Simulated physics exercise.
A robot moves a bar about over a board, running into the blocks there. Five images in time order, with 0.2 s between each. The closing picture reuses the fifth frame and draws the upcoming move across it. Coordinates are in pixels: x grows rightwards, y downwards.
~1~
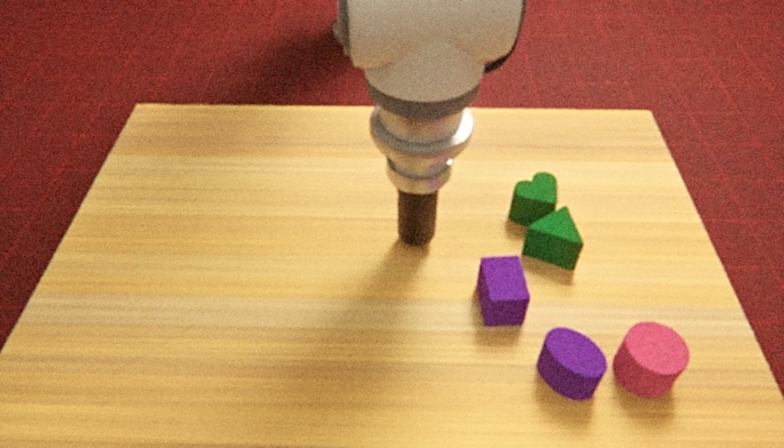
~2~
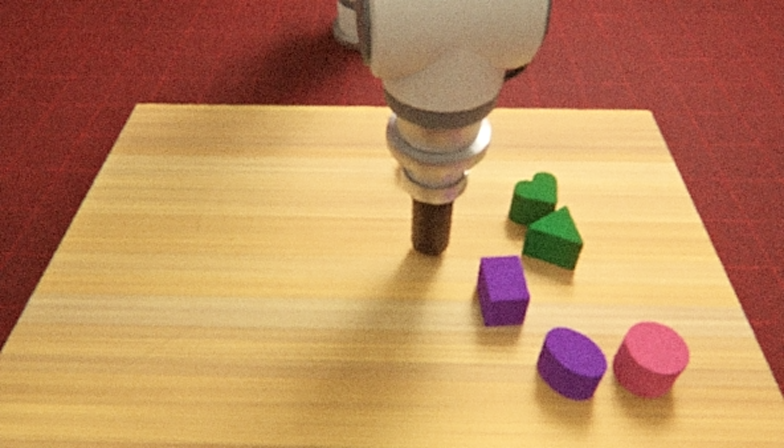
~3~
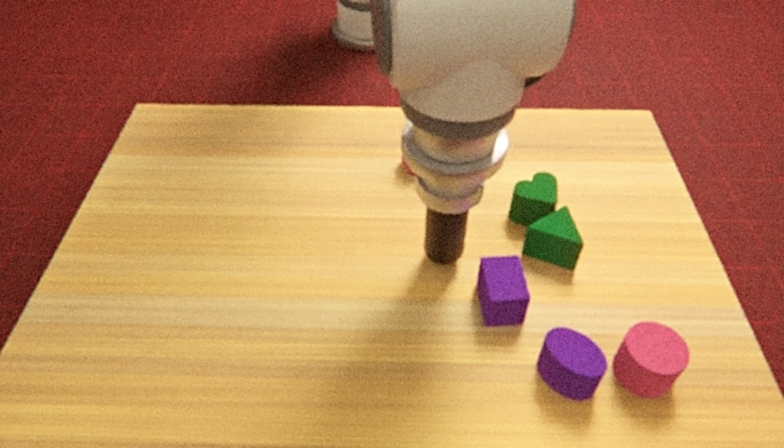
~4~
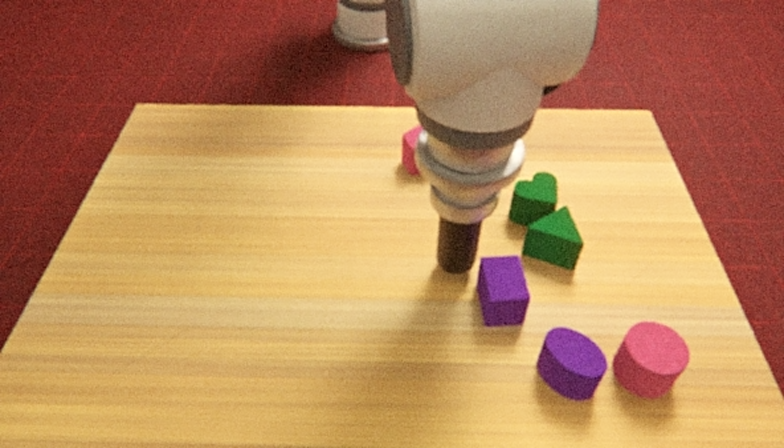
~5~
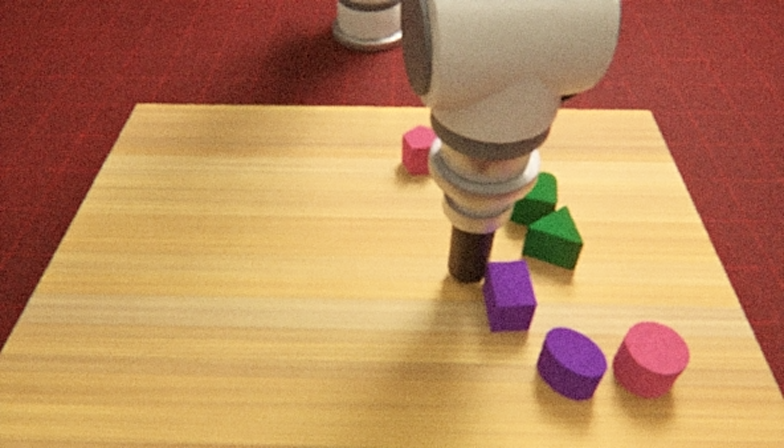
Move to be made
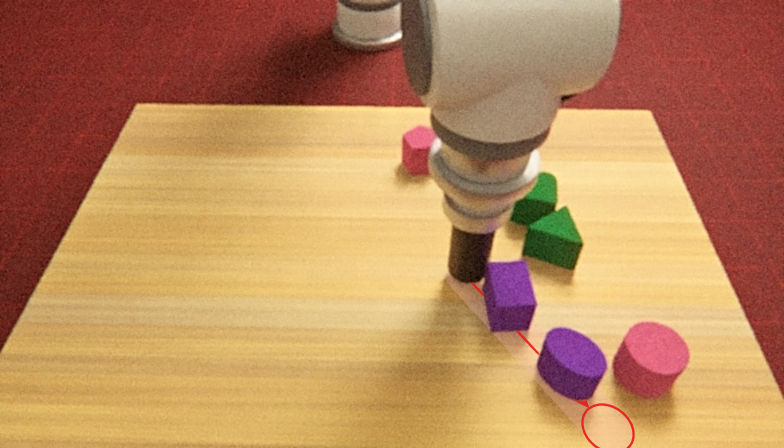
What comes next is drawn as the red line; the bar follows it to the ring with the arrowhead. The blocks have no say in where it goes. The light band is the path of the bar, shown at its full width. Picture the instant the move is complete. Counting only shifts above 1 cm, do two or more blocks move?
Yes - that is the case.
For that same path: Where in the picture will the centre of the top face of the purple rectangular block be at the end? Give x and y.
I think it will end close to (635, 349).
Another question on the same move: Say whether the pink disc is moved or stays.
It does get moved.
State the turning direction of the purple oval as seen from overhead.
It goes round the way clock hands do.
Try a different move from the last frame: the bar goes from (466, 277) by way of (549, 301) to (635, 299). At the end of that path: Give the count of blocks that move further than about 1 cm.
I expect just one block to be moved by more than 1 cm.
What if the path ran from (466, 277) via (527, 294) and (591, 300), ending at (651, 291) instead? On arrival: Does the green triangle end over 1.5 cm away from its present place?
I believe not.
The drawn path runs from (466, 277) directly to (608, 428).
The first path, step by step. One third of the way, bar at (511, 314); purple rectangular block at (570, 322), turned 25° anticlockwise; purple oval at (605, 376), turned 35° clockwise.
Two thirds of the way, bar at (557, 364); purple rectangular block at (619, 341), turned 90° anticlockwise; purple oval at (631, 392), turned 90° clockwise; pink disc at (684, 347).
At the end, bar at (612, 421); purple rectangular block at (635, 349), turned 120° anticlockwise; green triangle not moved; purple oval at (677, 421), turned 70° clockwise; pink disc at (701, 344).
